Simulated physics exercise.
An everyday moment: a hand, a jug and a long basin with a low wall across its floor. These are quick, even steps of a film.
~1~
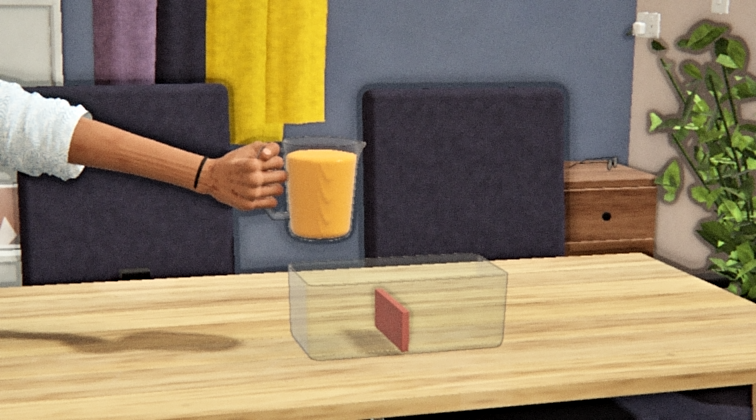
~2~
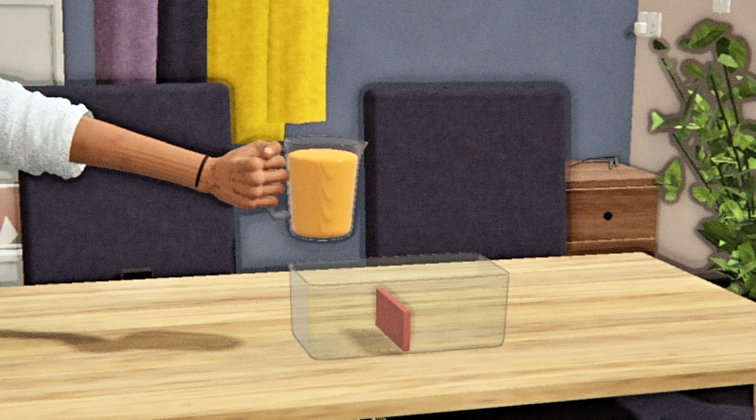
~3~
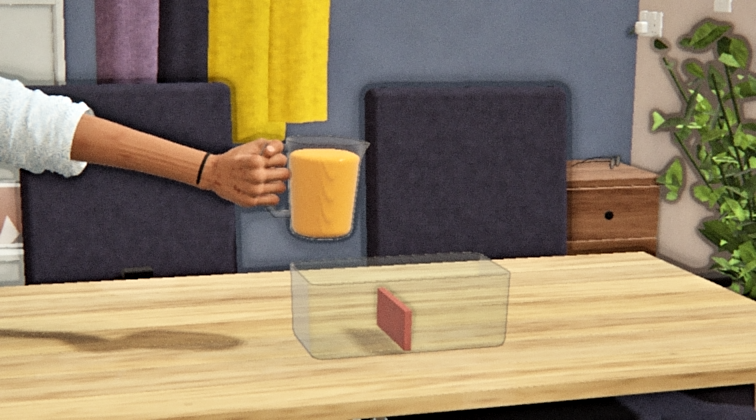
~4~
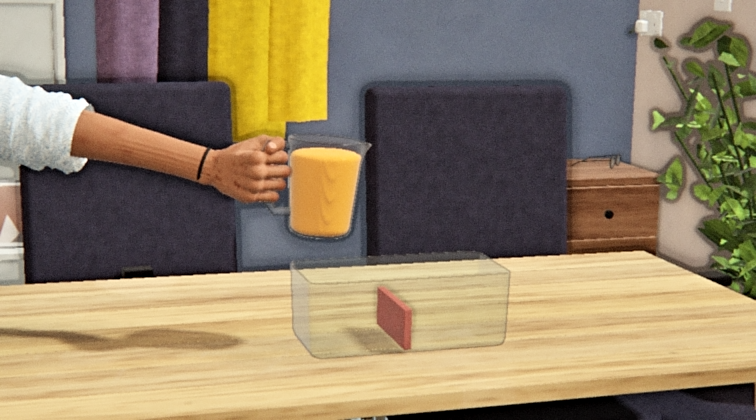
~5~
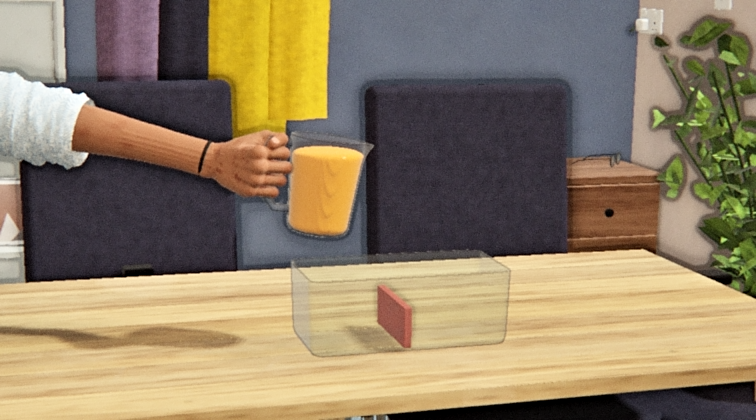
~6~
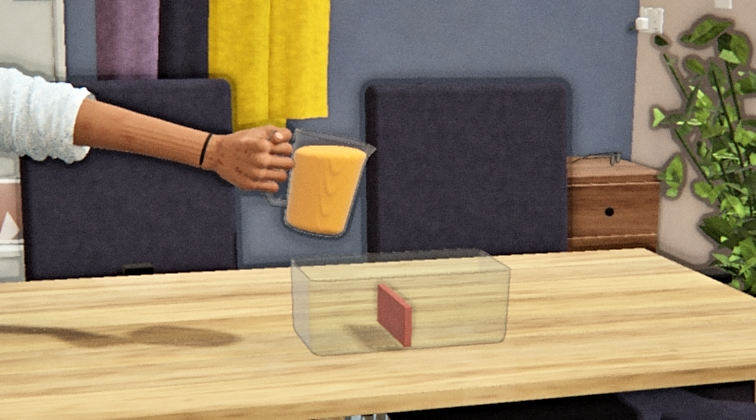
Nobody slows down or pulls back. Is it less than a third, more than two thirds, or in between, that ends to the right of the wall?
In the end above two thirds is right of the wall.
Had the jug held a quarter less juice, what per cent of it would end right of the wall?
About 95 per cent.
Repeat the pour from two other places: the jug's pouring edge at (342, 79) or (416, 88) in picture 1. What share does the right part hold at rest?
Near 90 % and 70 %.
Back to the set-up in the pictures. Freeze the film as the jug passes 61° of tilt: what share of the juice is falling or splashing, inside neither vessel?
Some 10 per cent.
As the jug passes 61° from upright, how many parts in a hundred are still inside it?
Close to 85 per cent.
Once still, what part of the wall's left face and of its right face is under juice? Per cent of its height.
Some 0 per cent left and 60 right.
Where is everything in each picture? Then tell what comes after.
Tilt 0°; pouring edge (365, 142); surface from (286, 156) to (355, 154); the long basin's rim runs from (297, 276) to (492, 265); the wall's top is at (392, 301), in the first frame.
Tilt 0°; pouring edge (367, 142); surface from (287, 155) to (356, 154), in the second frame.
Tilt 2°; pouring edge (369, 142); surface from (290, 155) to (358, 154), in the third frame.
Tilt 4°; pouring edge (371, 143); surface from (290, 154) to (359, 153), in the fourth frame.
Tilt 7°; pouring edge (373, 144); surface from (293, 153) to (362, 152), in the fifth frame.
Tilt 11°; pouring edge (375, 147); surface from (294, 152) to (364, 151), in the sixth frame.
A moment on, the tilt is 61° and 85 per cent is still to pour, 0 is left of the wall and 3 right of it.
Next, the tilt is 91° and 40 per cent is still to pour, 0 is left of the wall and 42 right of it.
Then the tilt is 97° and 7 per cent is still to pour, 1 is left of the wall and 87 right of it.
Later the tilt is 97° and 1 per cent is still to pour, 3 is left of the wall and 96 right of it.
At rest 3 per cent lies left of the wall, 96 right of it and 1 outside.
